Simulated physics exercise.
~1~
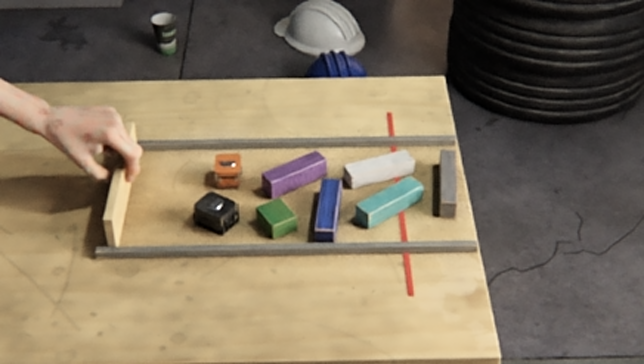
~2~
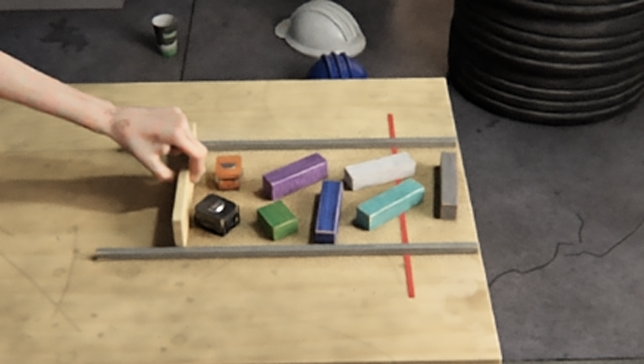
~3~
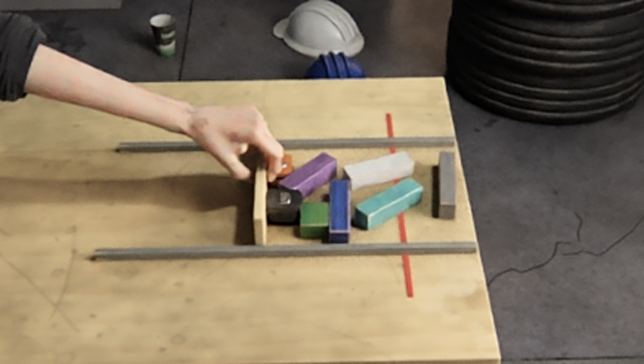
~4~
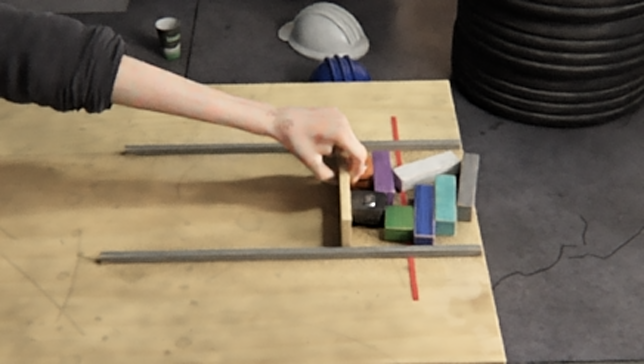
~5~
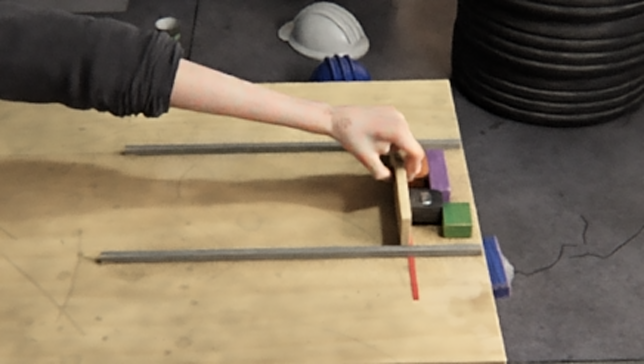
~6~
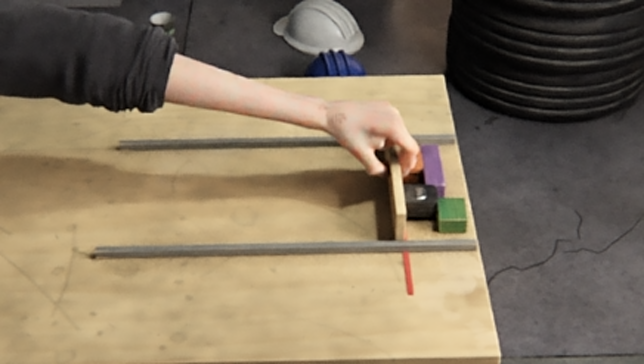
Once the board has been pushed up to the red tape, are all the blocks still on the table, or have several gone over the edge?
Several have gone over the edge. The blue, white, turquoise and grey blocks are gone, while the purple, black and green ones are still on the table.
